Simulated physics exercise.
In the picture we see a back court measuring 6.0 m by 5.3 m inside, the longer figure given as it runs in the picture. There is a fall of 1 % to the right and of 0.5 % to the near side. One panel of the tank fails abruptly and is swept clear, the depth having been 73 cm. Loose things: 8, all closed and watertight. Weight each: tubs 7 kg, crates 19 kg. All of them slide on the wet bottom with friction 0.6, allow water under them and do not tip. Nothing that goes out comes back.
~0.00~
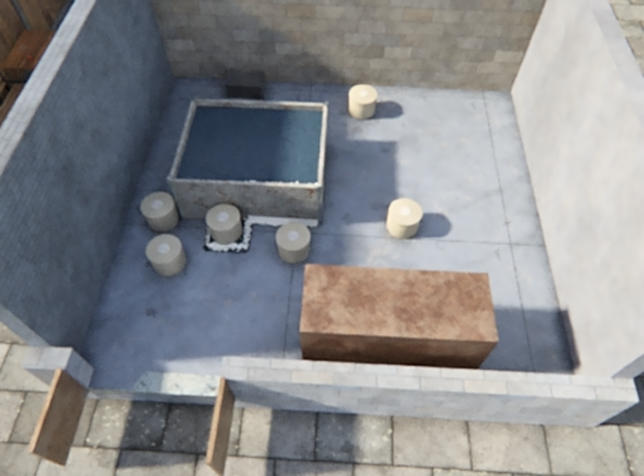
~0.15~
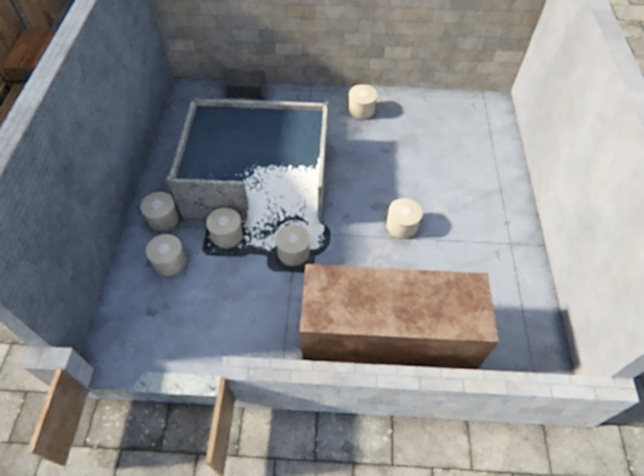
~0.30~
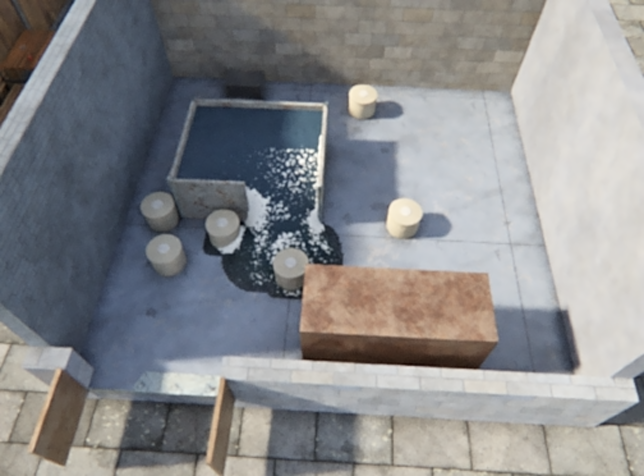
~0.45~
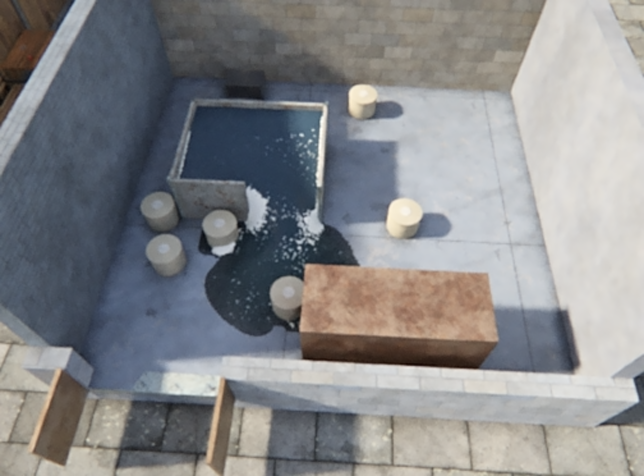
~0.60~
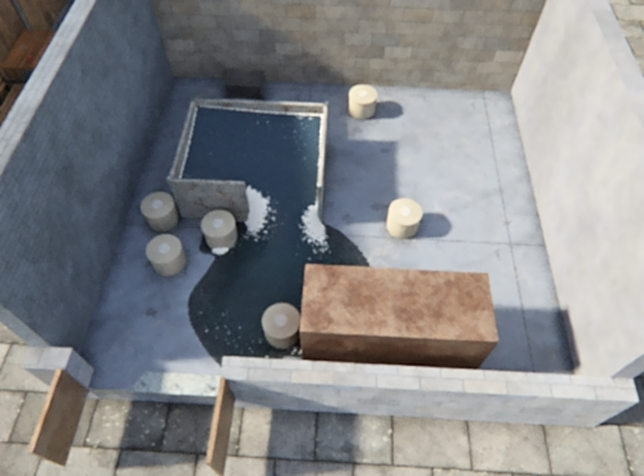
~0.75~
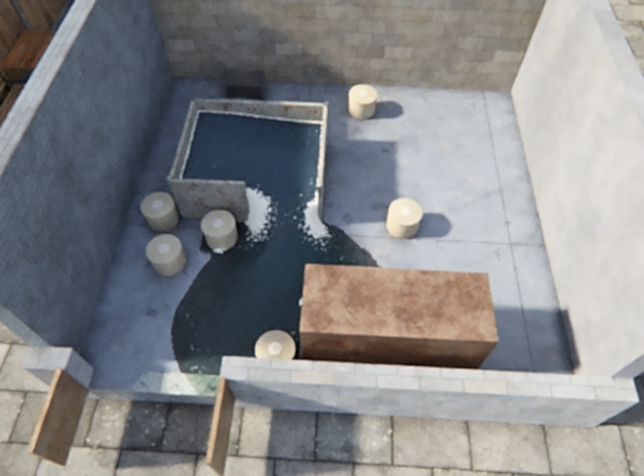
The clip opens on a walled courtyard with a full tank, pale round tubs and a long brown block, as water starts escaping at the tank's near side. Foaming water pours out and spreads darkly across the floor toward the near wall, carrying one tub nearer while another shifts only slightly.
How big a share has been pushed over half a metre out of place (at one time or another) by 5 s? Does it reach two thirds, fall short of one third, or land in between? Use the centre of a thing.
It is a low share, below a third.
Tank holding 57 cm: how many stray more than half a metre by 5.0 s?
Then the count would be 1.
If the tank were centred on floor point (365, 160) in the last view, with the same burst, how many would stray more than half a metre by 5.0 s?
The count would be 5.
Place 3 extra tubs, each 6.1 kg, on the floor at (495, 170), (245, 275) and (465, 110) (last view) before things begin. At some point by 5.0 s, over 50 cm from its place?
In that order: Past it, past it, short of it.
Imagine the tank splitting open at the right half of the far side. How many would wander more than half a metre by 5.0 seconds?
Count: 4.
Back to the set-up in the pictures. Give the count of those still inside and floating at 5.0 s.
It comes to 0 of them.
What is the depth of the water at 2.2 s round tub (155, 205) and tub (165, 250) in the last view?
First about 0 cm, second about 0 cm.
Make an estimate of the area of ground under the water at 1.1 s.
Close to 8.5 m2, I'd say.
After 1.1 s 1 of 8 are over 50 cm from their spots; 1 afloat.
After 2.2 s 1 of 8 are over 50 cm from their spots; 0 afloat.
After 3.5 s 1 of 8 are over 50 cm from their spots; 0 afloat.
After 5.0 s 1 of 8 are over 50 cm from their spots, and 1 have been at some point; 0 afloat.
